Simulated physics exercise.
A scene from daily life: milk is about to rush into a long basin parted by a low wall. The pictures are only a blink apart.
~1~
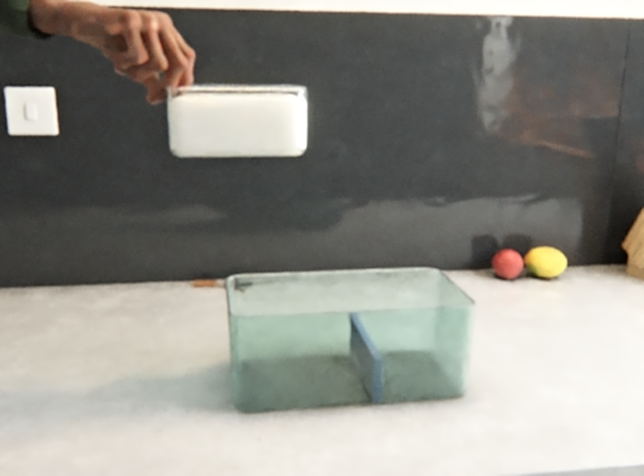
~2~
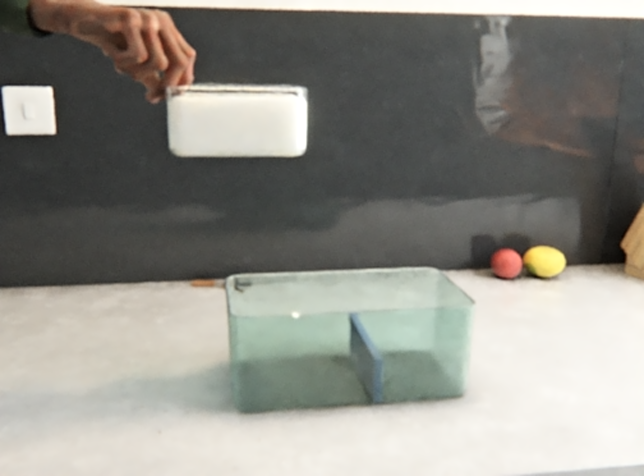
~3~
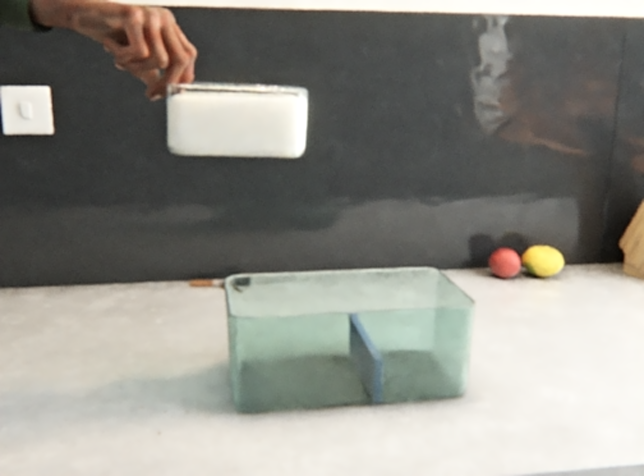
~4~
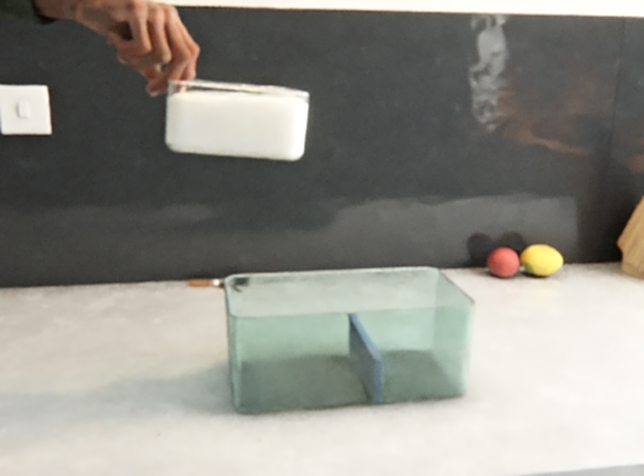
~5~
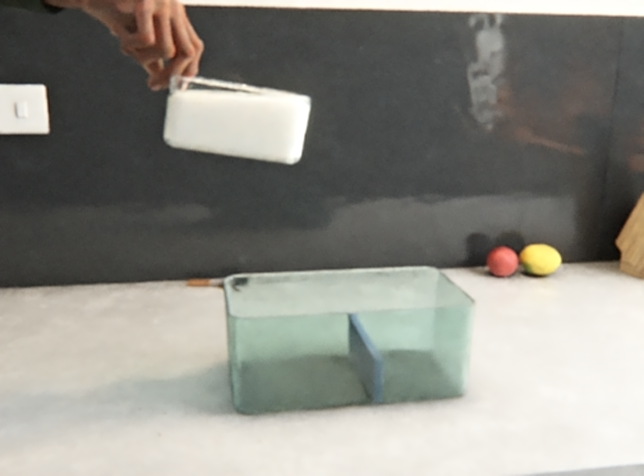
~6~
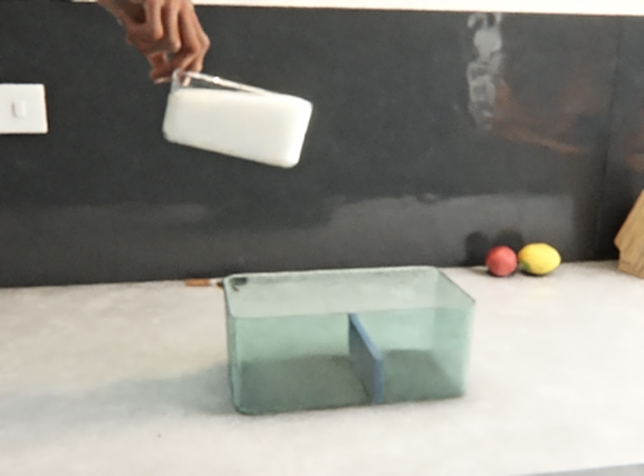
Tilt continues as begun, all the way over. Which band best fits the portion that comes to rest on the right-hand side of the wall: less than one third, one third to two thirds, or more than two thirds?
It is one third to two thirds.
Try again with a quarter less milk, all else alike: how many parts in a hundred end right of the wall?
Roughly 30 in a hundred.
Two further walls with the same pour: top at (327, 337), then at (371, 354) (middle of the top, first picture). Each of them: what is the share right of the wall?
Roughly 75 % and 40 %.
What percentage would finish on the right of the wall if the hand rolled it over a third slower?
Estimate: Around 60 %.
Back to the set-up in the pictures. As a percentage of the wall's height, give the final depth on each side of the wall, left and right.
Left of the wall 30 %, right of the wall 40 %.
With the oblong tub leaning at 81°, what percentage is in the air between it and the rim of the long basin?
It's close to 55 per cent.
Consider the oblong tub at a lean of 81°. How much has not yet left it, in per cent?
Amount still in: Approx. 35 %.
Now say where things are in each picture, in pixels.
The first picture shows tilt 0°; pouring edge (301, 89); surface from (172, 97) to (299, 98); the long basin's rim runs from (228, 296) to (457, 287); the wall's top is at (365, 336).
The second picture shows tilt 1°; pouring edge (301, 90); surface from (171, 97) to (299, 98).
The third picture shows tilt 2°; pouring edge (302, 91); surface from (171, 95) to (299, 98).
The fourth picture shows tilt 5°; pouring edge (302, 94); surface from (171, 95) to (299, 99).
The fifth picture shows tilt 9°; pouring edge (304, 98); surface from (172, 94) to (301, 100).
The sixth picture shows tilt 14°; pouring edge (305, 104); surface from (172, 93) to (303, 100).
A moment on, the oblong tub is tipped on its side and 35 per cent is still to pour, 3 is left of the wall and 6 right of it.
Next, the oblong tub is tipped right over and 4 per cent is still to pour, 32 is left of the wall and 50 right of it.
Then the oblong tub is tipped right over and 0 per cent is still to pour, 45 is left of the wall and 47 right of it.
Later the oblong tub is tipped right over and 0 per cent is still to pour, 46 is left of the wall and 47 right of it.
In the end 46 per cent lies left of the wall, 48 right of it and 7 outside.
